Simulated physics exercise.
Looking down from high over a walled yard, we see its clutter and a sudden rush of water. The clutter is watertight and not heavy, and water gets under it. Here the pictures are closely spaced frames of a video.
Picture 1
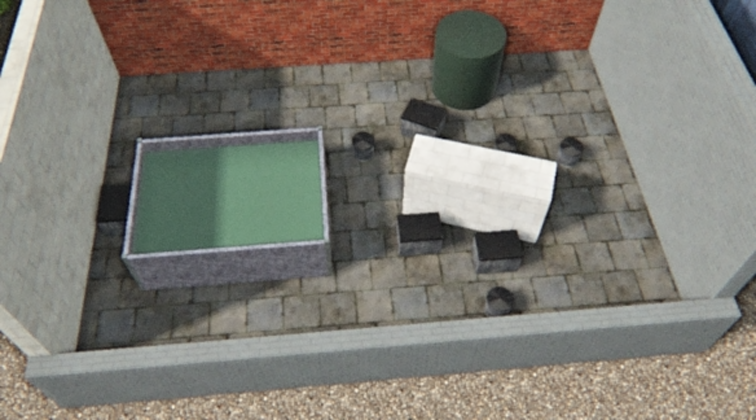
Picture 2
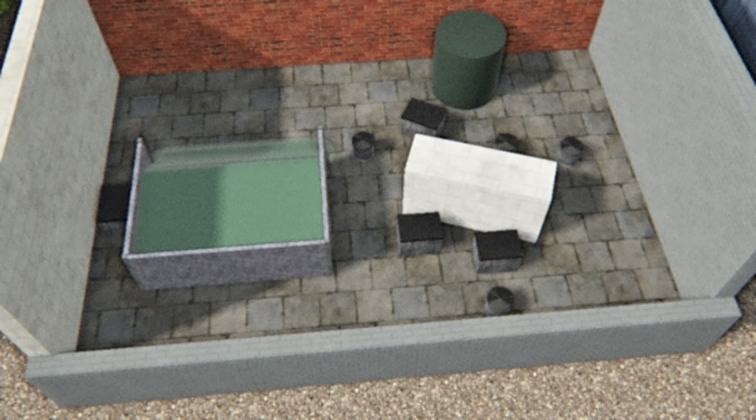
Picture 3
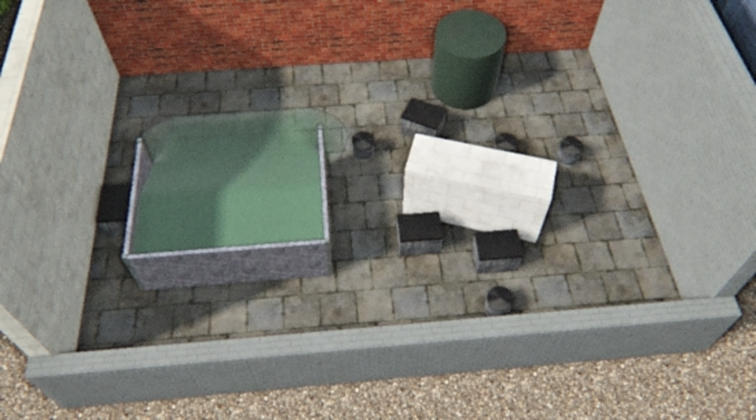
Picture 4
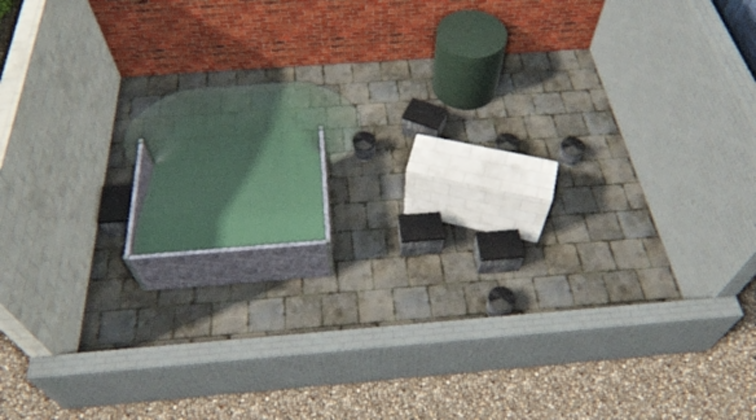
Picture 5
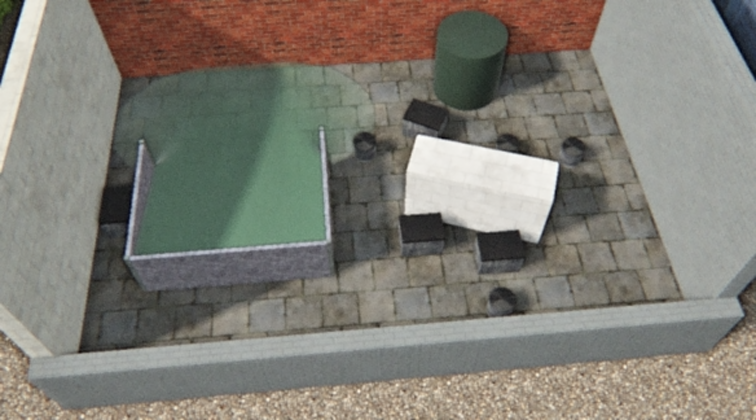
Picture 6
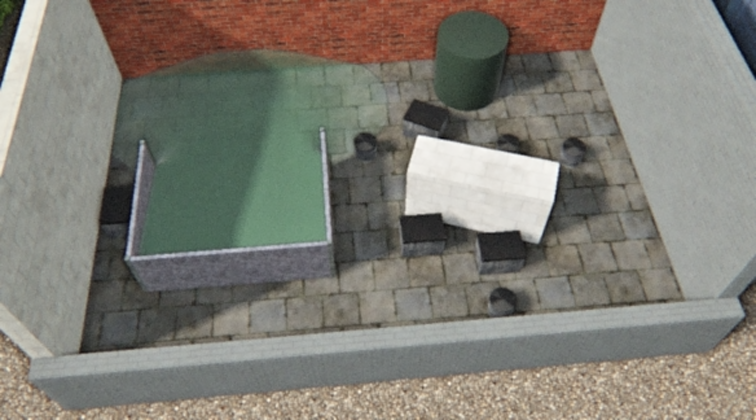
Walled paved yard with a rectangular tank losing its back wall, green water spreading toward the brick wall as nearby objects stay still.
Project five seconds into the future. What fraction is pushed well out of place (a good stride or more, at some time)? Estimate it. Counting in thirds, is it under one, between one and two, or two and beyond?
In thirds: Between one and two.
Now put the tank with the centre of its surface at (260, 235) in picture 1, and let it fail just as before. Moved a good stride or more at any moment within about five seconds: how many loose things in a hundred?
About 60 per cent.
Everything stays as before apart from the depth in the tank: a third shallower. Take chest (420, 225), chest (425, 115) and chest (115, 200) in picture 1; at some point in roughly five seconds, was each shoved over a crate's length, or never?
Well, in sequence: Not carried that far, carried that far, carried that far.
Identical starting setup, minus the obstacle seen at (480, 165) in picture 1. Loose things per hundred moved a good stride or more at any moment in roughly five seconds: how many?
90 %.
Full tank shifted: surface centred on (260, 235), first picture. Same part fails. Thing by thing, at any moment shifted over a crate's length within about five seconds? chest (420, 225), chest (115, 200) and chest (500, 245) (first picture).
Short of it, covered the distance, short of it.
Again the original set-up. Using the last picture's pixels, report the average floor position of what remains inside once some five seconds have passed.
In the last view, somewhere about (459, 249).
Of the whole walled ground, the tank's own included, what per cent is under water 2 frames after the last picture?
Wet share: Around 35 %.
A moment on, 0 of 8 are well off their spots; 0 afloat.
Next, 0 of 8 are well off their spots; 0 afloat.
Later, 3 of 8 are well off their spots; 0 afloat.
In the end, 5 of 8 are well off their spots, and 5 have been at some point; 3 afloat.
